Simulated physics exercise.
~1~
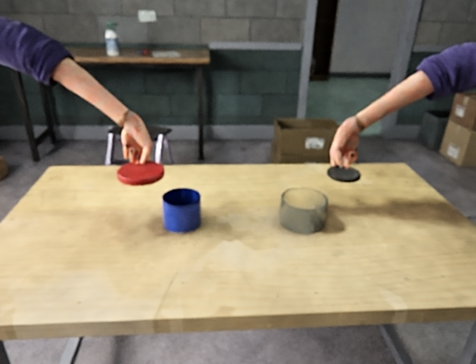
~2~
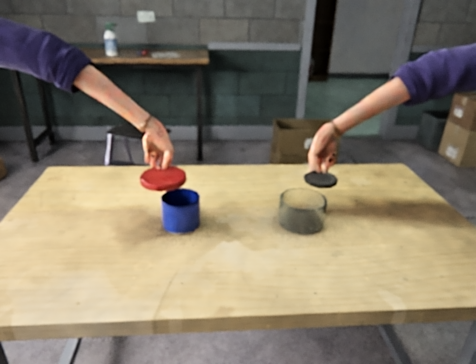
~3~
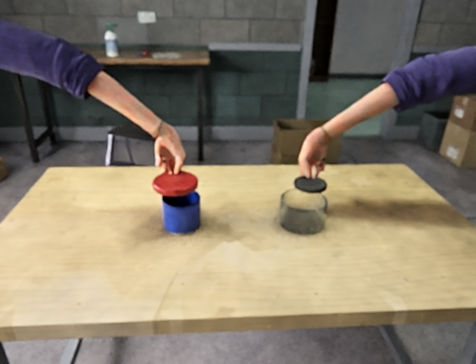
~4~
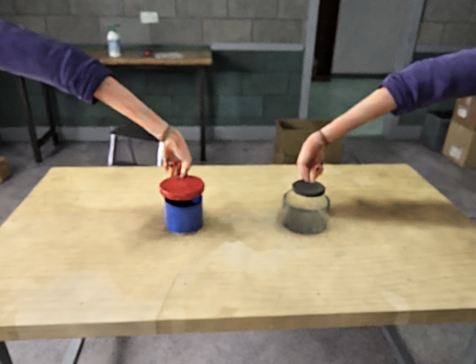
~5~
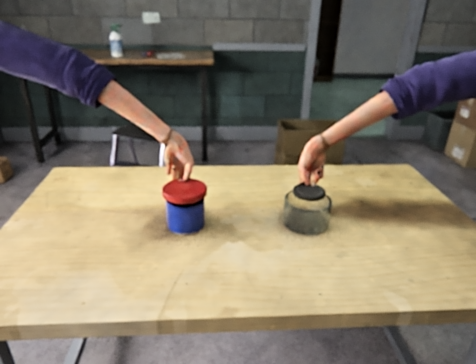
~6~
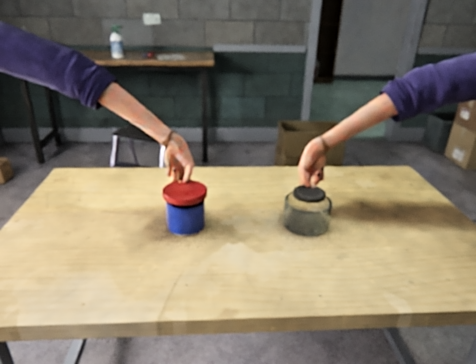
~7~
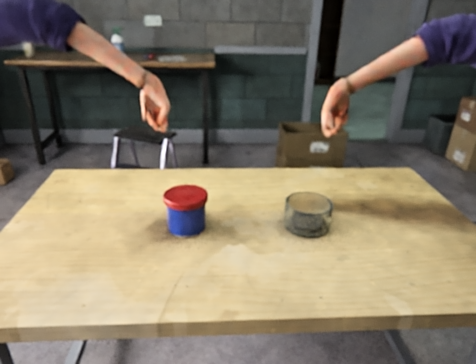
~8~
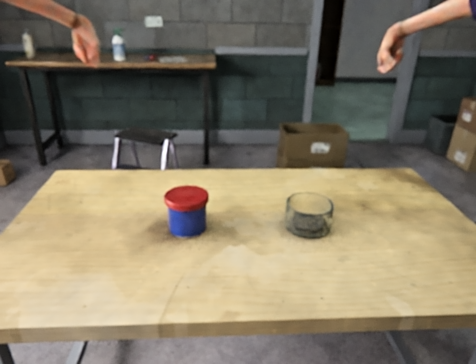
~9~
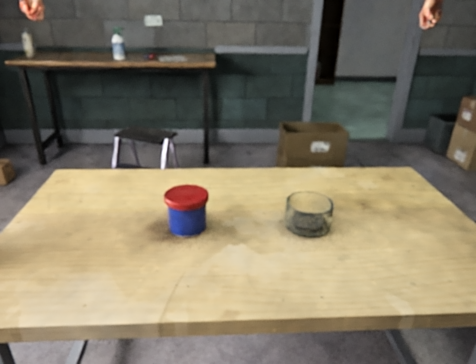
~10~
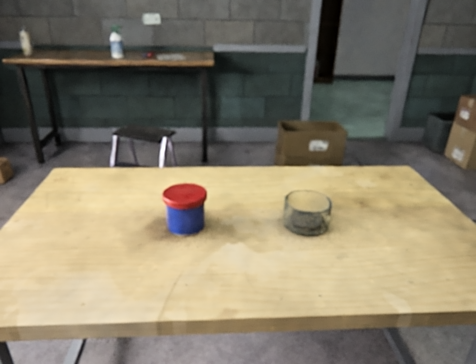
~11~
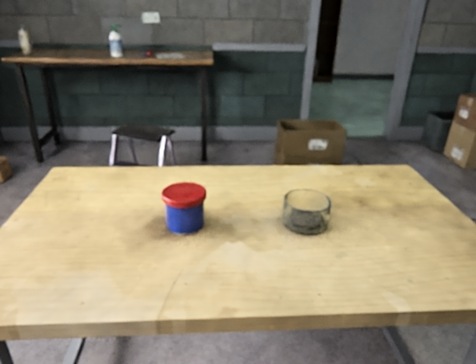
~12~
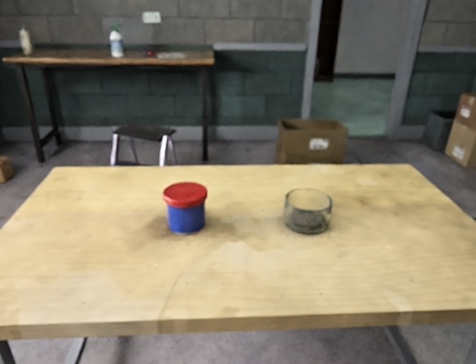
On a wooden table, two hands release discs; the red covers its cup, the black drops inside the glass.
